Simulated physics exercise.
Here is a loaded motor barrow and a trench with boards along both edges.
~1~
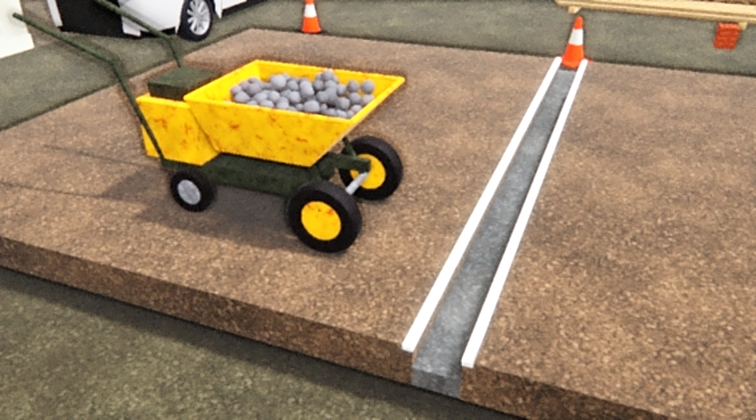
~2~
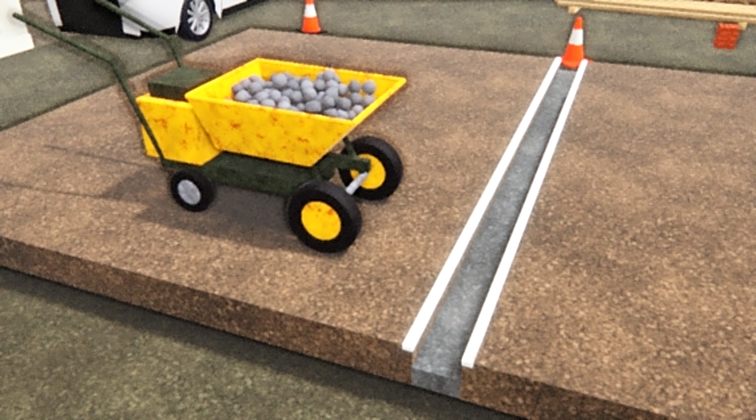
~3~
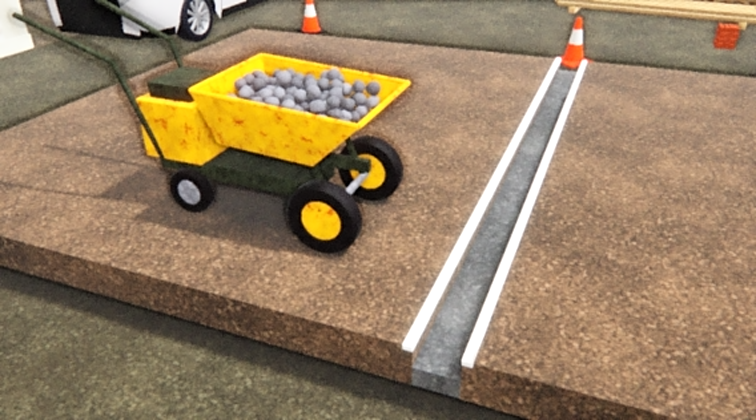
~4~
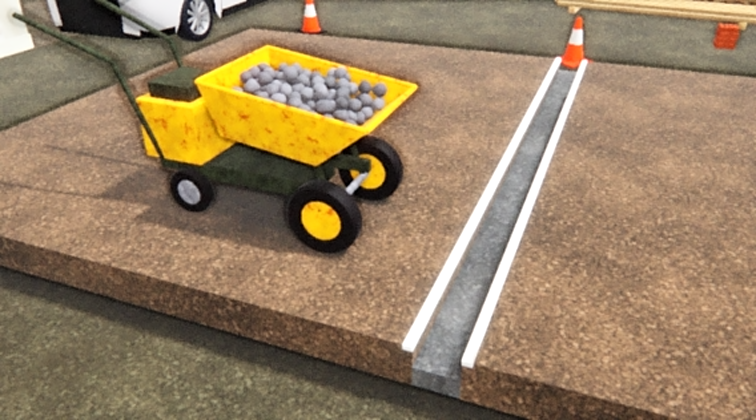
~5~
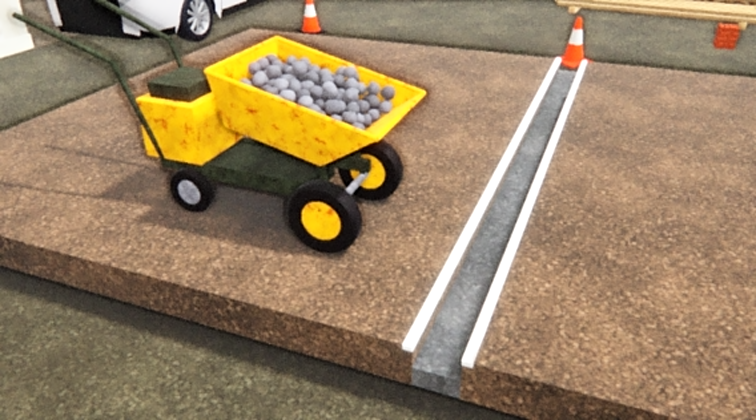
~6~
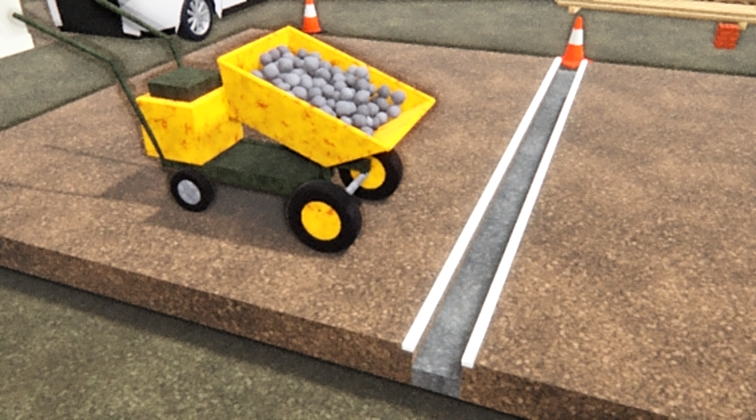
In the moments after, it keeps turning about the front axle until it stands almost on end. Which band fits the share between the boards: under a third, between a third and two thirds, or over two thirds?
The trench ends with between a third and two thirds of it.
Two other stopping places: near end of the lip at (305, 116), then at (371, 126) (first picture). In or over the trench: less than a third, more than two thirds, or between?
First in the middle band, then between a third and two thirds.
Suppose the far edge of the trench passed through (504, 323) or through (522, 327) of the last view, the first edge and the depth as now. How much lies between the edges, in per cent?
About 80 and 90 per cent.
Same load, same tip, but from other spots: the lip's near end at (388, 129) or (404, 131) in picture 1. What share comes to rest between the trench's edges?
The first gives 30 %, the second 10 %.
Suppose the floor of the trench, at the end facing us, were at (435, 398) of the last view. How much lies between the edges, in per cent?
Roughly 80 in a hundred.
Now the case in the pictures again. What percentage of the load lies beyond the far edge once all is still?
Near 30 %.
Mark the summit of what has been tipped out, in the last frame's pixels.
At about (472, 229).
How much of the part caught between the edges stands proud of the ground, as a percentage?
About 35 per cent.
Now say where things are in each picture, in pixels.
Lip of the skip at (351, 123), level; top of the load at (292, 87), round cobbles; first edge of the trench at (429, 305); far edge at (484, 318), the trench under half as wide as the skip, and about half as deep as wide, in the first frame.
Lip of the skip at (353, 124), level; top of the load at (288, 97), in the second frame.
Lip of the skip at (358, 127), tipped barely; top of the load at (292, 95), in the third frame.
Lip of the skip at (366, 132), tipped a little; top of the load at (286, 91), in the fourth frame.
Lip of the skip at (376, 139), tipped a little; top of the load at (285, 80), in the fifth frame.
Lip of the skip at (388, 148), tipped clearly; top of the load at (287, 79); first edge of the trench at (429, 305); far edge at (484, 318), in the sixth frame.
Soon, skip tipped steeply; all in the skip.
A while on, skip tipped steeply; about half in the skip; a stray few short of the trench; about a third in or heaped over the trench; a stray few beyond it; a small part falling.
Towards the end, skip tipped right over; a stray few in the skip; a small part short of the trench; about half in or heaped over the trench; about a quarter beyond it.
Finally, skip tipped right over; a stray few in the skip; a small part short of the trench; about half in or heaped over the trench; about a third beyond it.
